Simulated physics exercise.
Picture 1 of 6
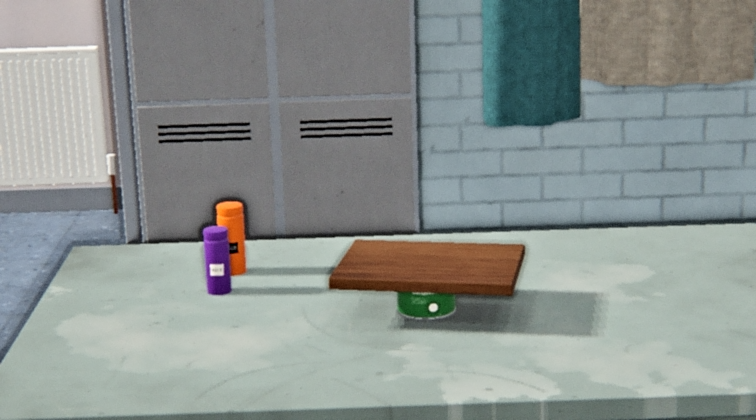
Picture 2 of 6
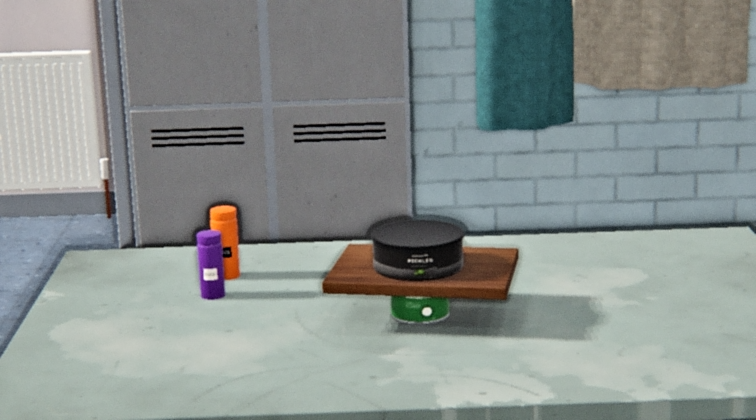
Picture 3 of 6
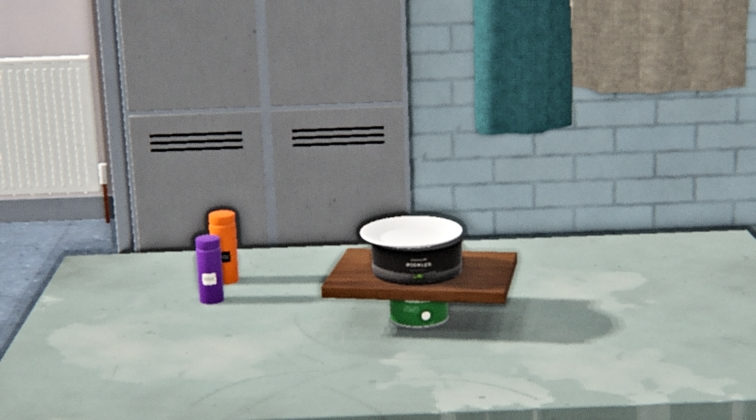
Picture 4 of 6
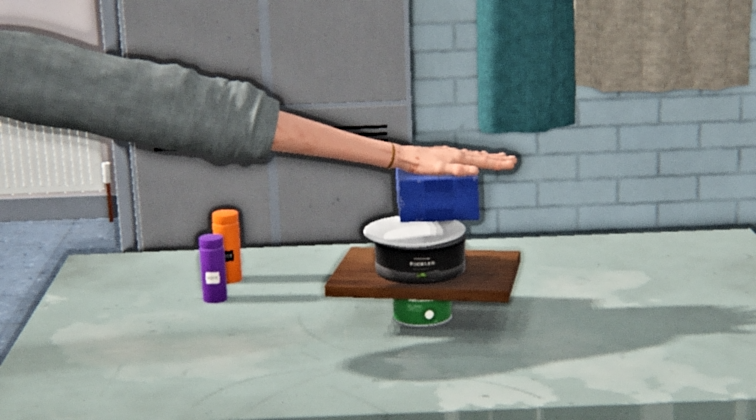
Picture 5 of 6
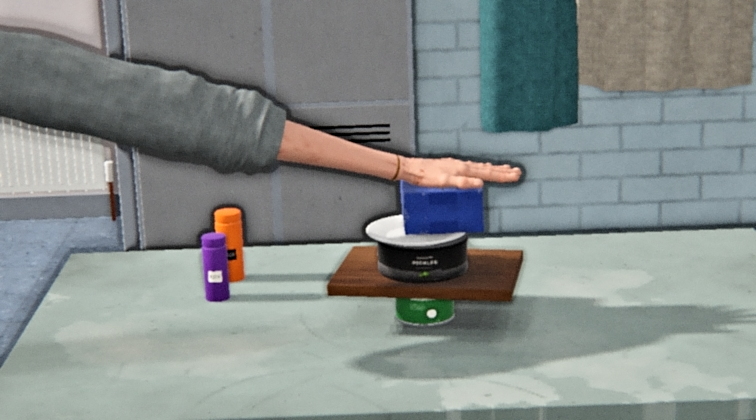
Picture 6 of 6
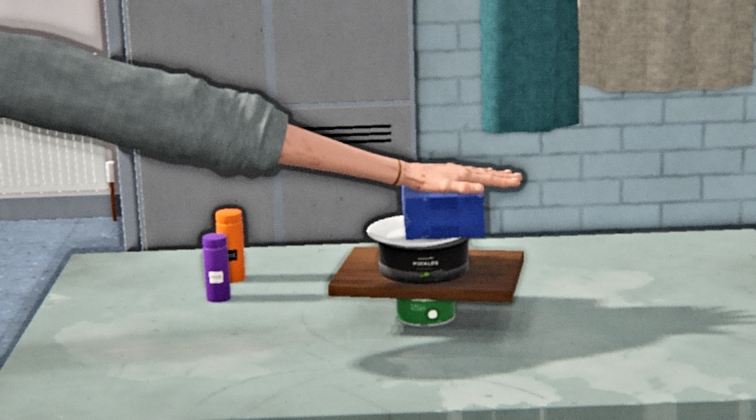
We see a wooden board on a green can beside orange and purple shakers; a black tub appears on the board, its top then showing white, and a hand lowers a blue box onto it.
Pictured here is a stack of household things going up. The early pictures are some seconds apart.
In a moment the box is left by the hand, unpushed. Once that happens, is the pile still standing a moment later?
Yes, still standing.
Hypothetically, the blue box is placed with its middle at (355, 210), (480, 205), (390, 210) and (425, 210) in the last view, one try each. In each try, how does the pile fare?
Outcomes in order: A collapse, a collapse, no collapse, no collapse.
Then, 0.20 s on from there, no change.
Then, 0.60 s on from there, blue box resting near (442, 208).
In the end, all 7 unmoved. At the end, from the last picture's camera, blue box near (442, 208). The pile stays up.
